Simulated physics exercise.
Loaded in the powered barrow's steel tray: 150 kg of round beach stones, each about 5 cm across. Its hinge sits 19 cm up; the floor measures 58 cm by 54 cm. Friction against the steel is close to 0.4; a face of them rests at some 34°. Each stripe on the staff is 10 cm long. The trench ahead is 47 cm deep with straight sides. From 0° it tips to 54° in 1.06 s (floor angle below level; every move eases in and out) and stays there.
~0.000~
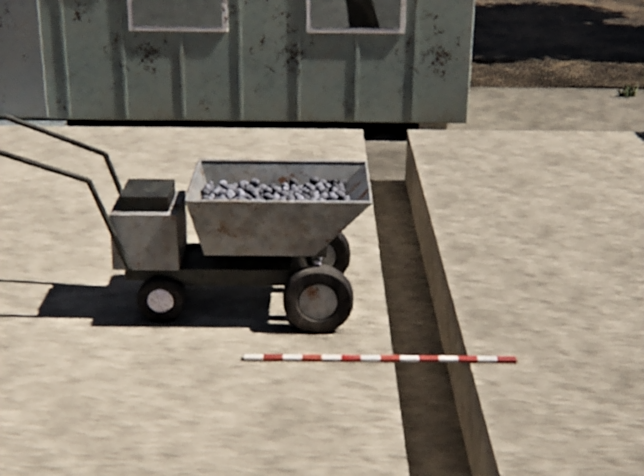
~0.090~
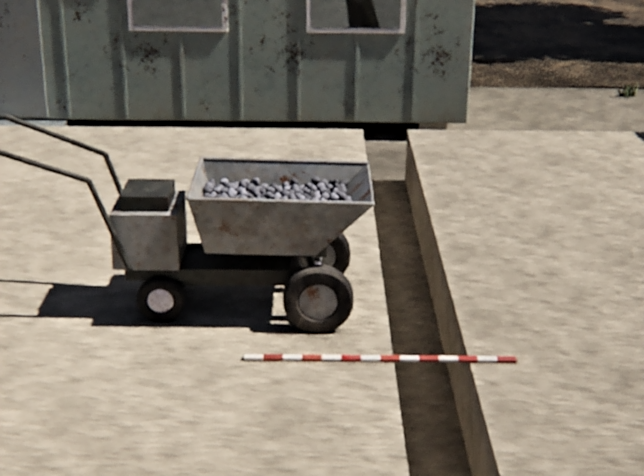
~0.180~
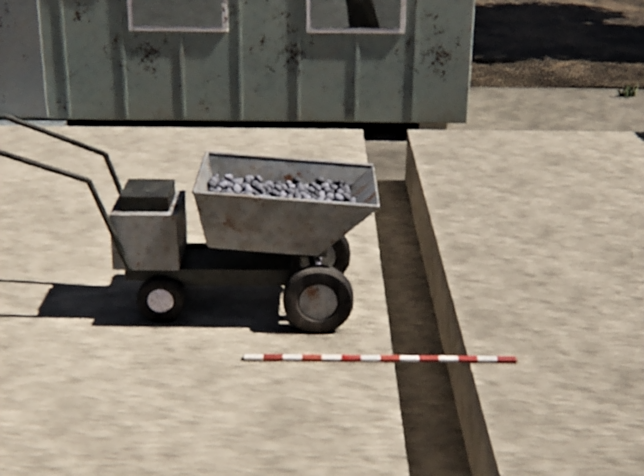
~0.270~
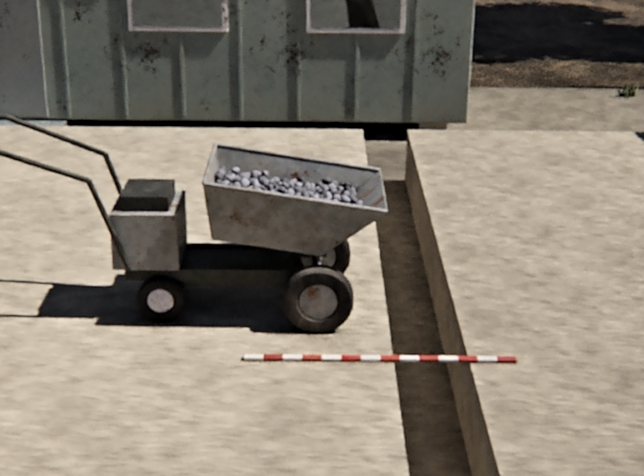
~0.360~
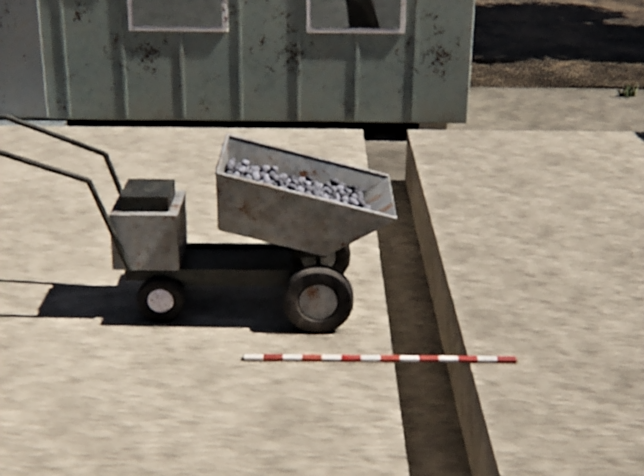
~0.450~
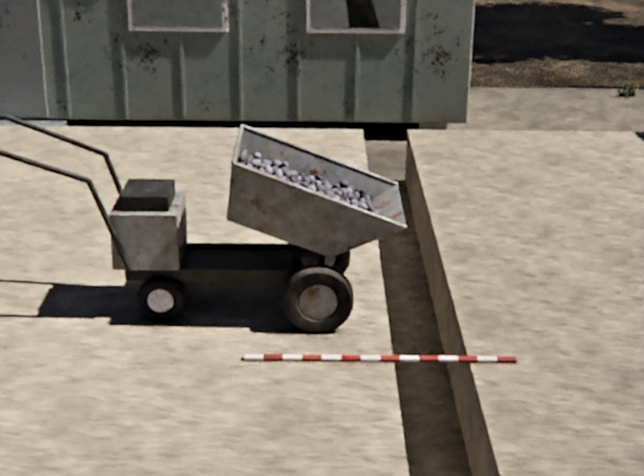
The grey metal tray of a small wheeled barrow, loaded with small grey stones, slowly tilted down to the right toward a narrow trench, its left end rising steadily while the wheels stayed still.
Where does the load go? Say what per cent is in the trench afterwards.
Some 39 per cent of it.
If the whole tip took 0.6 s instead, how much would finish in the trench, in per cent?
Then about 35 per cent.
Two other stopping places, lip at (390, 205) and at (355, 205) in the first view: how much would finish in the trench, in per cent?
First some 25, then 50 per cent.
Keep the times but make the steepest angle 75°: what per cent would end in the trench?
In that case some 50 per cent.
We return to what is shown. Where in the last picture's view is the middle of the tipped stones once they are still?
Their middle is at about (452, 305).
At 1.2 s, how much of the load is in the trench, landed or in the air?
About 10 per cent by then.
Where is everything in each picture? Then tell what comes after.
The first picture shows lip at (372, 203), floor tilted 0°, highest stones at (273, 190).
The second picture shows lip at (374, 204), floor tilted 1°, highest stones at (260, 190); the stones move at 0.2 m/s on average.
In the third picture, the tray is at 4°, its lip at (379, 207); the top of the load is at (238, 186); the stones move at 0.4 m/s on average.
The fourth picture shows lip at (387, 212), floor tilted 9°, highest stones at (232, 179); the stones move at 0.5 m/s on average.
The fifth picture shows lip at (397, 219), floor tilted 14°, highest stones at (239, 171); the stones move at 0.6 m/s on average.
In the sixth picture, the tray is at 21°, its lip at (406, 228); the top of the load is at (247, 161); the stones move at 0.7 m/s on average.
After 0.8 s the floor is at 46°; 100 % in the tray; the foremost stones are at (405, 248).
After 1.2 s the floor is at 54°; 90 % in the tray, 8 % in the trench, 3 % past the trench; the foremost stones are at (476, 297).
After 1.5 s the floor is at 54°; 58 % in the tray, 11 % in the trench, 31 % past the trench; the foremost stones are at (554, 308).
After 3.5 s the floor is at 54°; 23 % in the tray, 39 % in the trench, 37 % past the trench; the foremost stones are at (634, 290).
